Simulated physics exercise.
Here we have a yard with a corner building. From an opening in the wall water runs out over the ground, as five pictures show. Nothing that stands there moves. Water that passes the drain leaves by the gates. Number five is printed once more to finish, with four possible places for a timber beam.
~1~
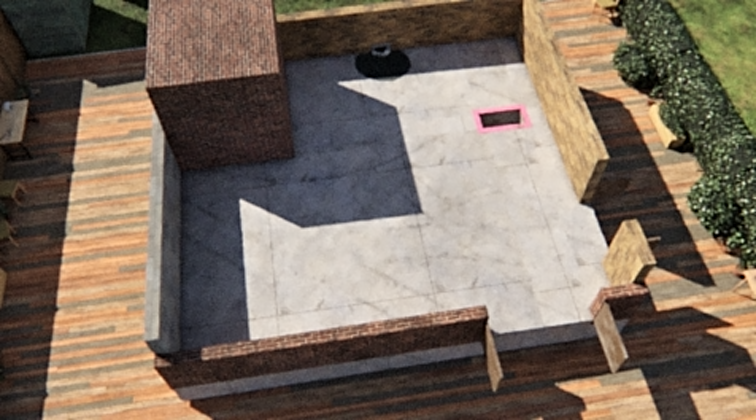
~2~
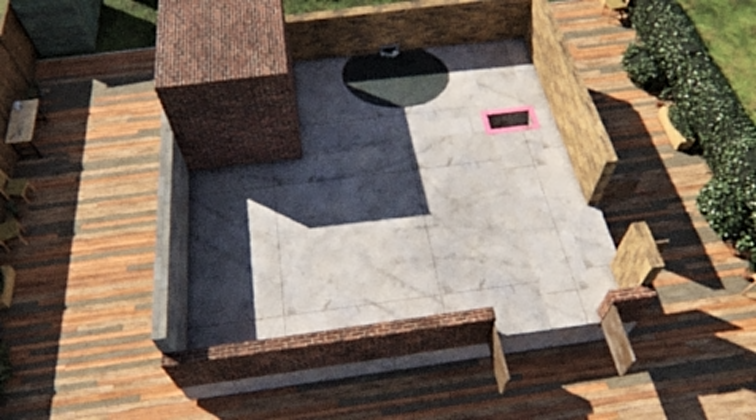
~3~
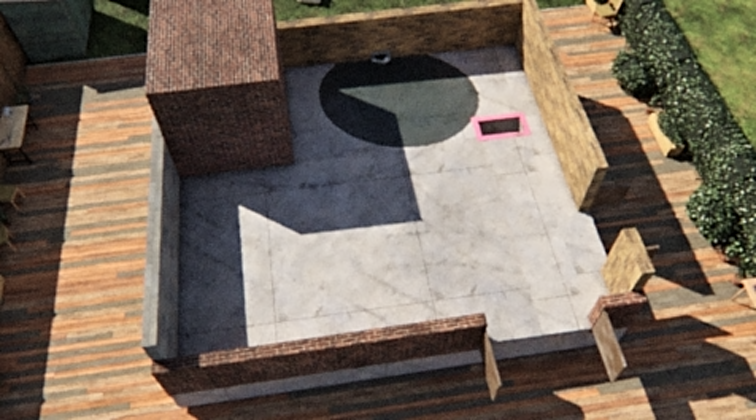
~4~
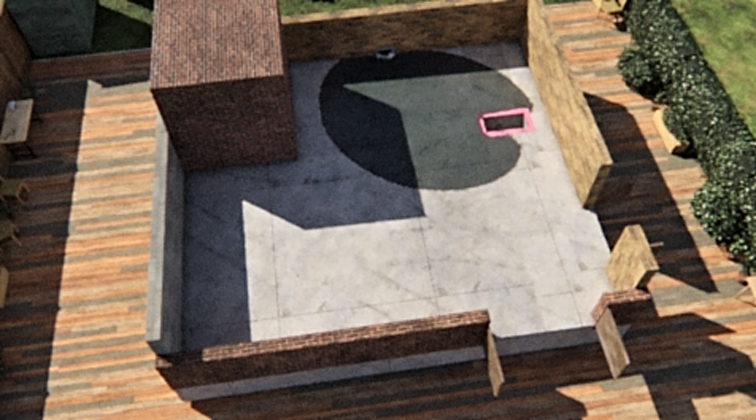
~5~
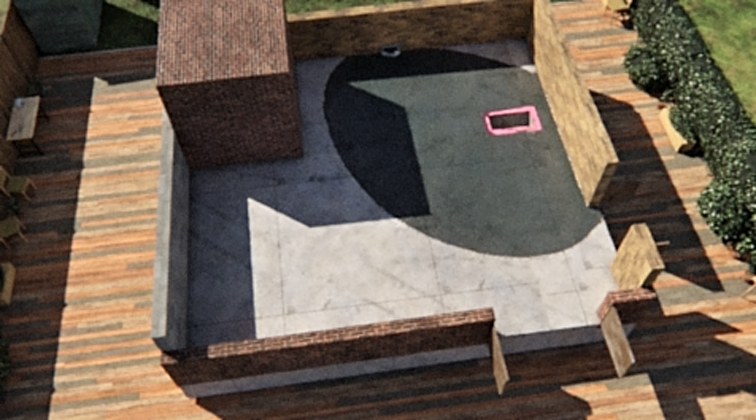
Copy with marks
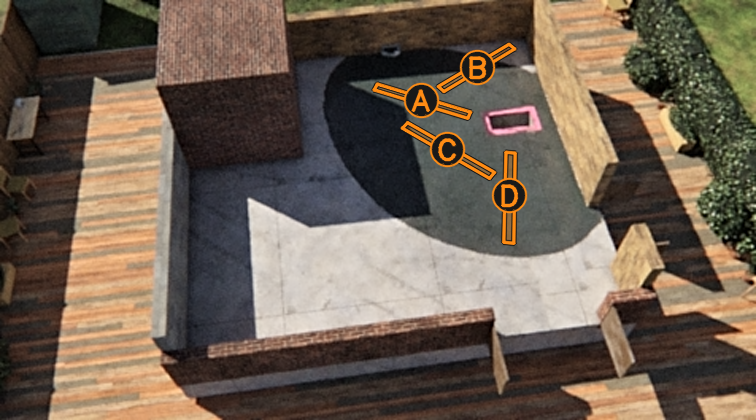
The clip shows a walled yard with a brick corner building and open gates, seen from above, as a dark patch of water spreads from the back wall across the pale paving, reaching and surrounding a pink-edged drain.
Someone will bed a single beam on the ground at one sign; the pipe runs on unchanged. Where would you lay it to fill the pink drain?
Go for A.
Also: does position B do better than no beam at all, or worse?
It is worse.
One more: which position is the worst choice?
That is position B.
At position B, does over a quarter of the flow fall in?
No.
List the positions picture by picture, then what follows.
Outfall at (381, 48); pink drain at (502, 119); open gate at (590, 232); open gate at (535, 316); water covers 2 % of the ground and shows as far out as (405, 70); pink drain still dry.
Water covers 7 % of the ground and shows as far out as (437, 93); pink drain still dry.
Water covers 15 % of the ground and shows as far out as (462, 126); pink drain still dry.
Water covers 26 % of the ground and shows as far out as (507, 168); pink drain taking water.
Water covers 42 % of the ground and shows as far out as (581, 234); pink drain taking water.
On the marked copy, A from (375, 87) to (469, 115); B from (441, 88) to (511, 46); C from (405, 125) to (492, 175); D from (508, 242) to (510, 152).
With A, about 36 % of the stream runs into the pink drain, about 64 % out by the gates.
With B, about 10 % of the stream runs into the pink drain, about 90 % out by the gates.
With C, about 23 % of the stream runs into the pink drain, about 77 % out by the gates.
With D, about 21 % of the stream runs into the pink drain, about 79 % out by the gates.
